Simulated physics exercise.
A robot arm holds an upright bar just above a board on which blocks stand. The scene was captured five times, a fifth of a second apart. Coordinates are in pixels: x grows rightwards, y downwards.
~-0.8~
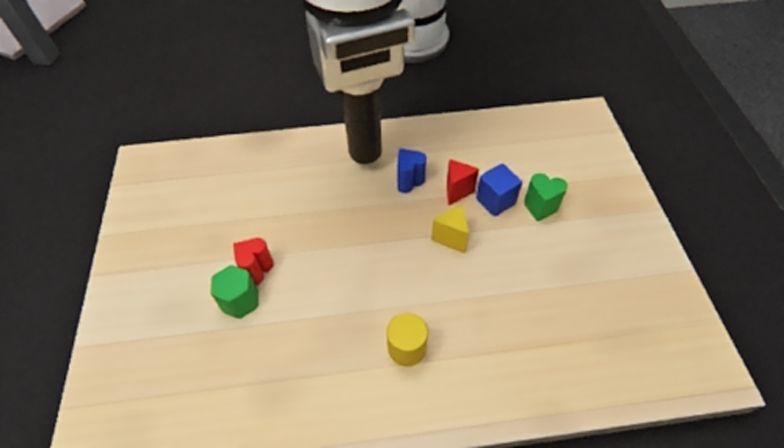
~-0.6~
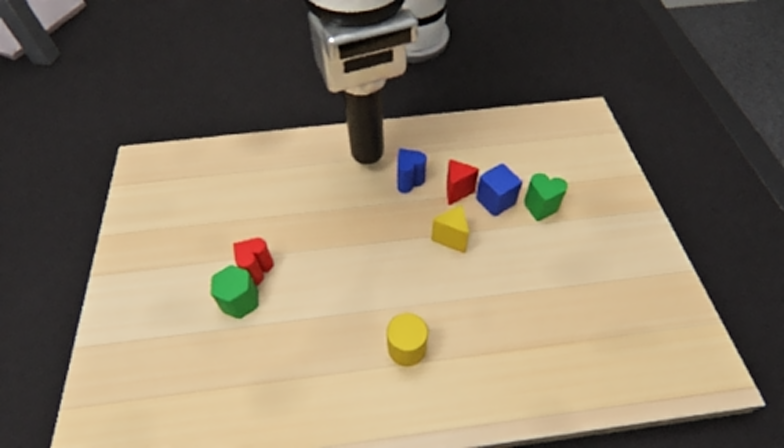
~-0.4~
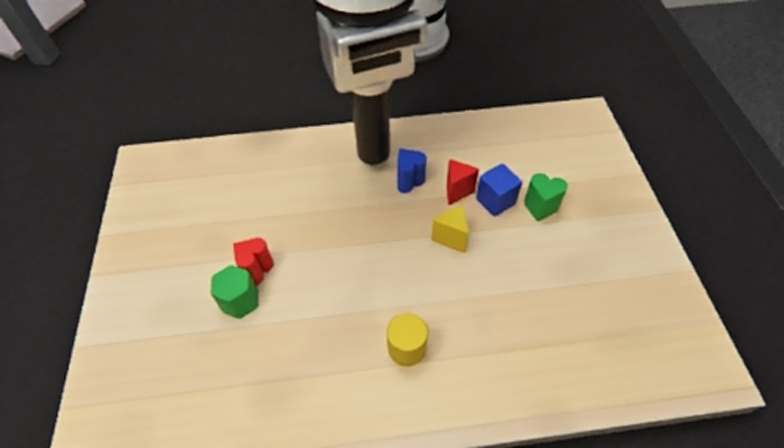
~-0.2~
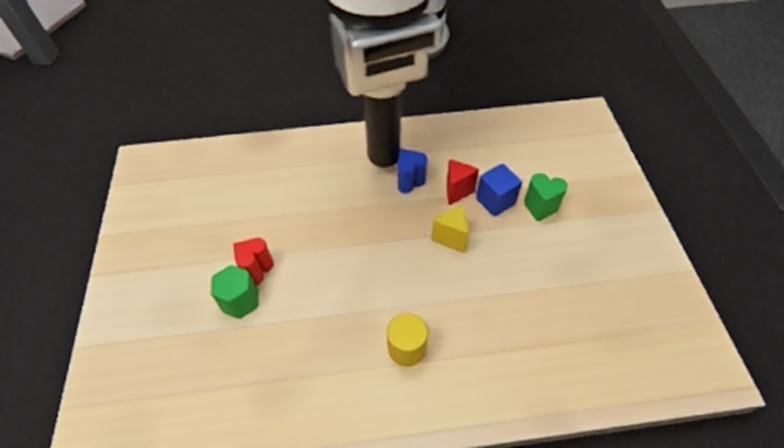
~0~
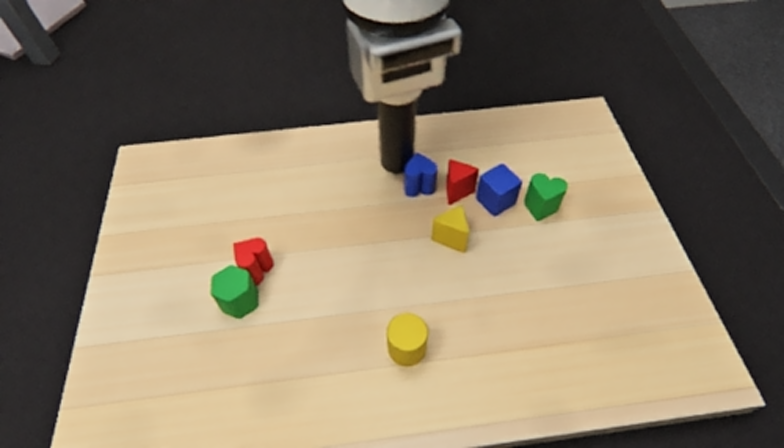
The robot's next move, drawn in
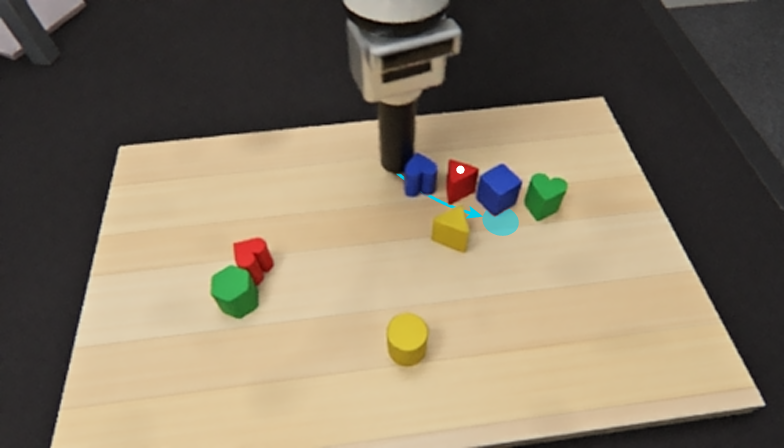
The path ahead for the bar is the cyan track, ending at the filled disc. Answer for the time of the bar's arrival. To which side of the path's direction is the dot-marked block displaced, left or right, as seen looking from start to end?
Seen from start to end, it moves left.
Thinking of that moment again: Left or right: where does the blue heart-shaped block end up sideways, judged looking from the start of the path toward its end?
That block drifts right.
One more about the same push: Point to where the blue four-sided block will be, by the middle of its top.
Its top face will be centred at roughly (522, 176).
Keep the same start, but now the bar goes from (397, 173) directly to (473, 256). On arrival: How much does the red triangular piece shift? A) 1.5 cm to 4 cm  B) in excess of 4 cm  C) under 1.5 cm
The correct letter is C.
The drawn path runs from (397, 173) through (443, 203) to (501, 221); the dot is on the red triangular piece.
What follows on the original path. One third of the way, bar (428, 184); blue heart-shaped block (451, 189); red triangular piece (465, 172), turned 30° anticlockwise.
Two thirds of the way, bar (464, 200); blue heart-shaped block (487, 210), turned 35° clockwise; yellow triangular piece (462, 223), turned 50° clockwise; red triangular piece (480, 169), turned 55° anticlockwise; blue four-sided block (510, 178), turned 15° clockwise.
At the end, bar (503, 210); blue heart-shaped block (510, 226), turned 65° clockwise; yellow triangular piece (463, 223), turned 55° clockwise; red triangular piece (481, 169), turned 65° anticlockwise; blue four-sided block (522, 176), turned 25° anticlockwise; green heart-shaped block (556, 181), turned 35° clockwise.
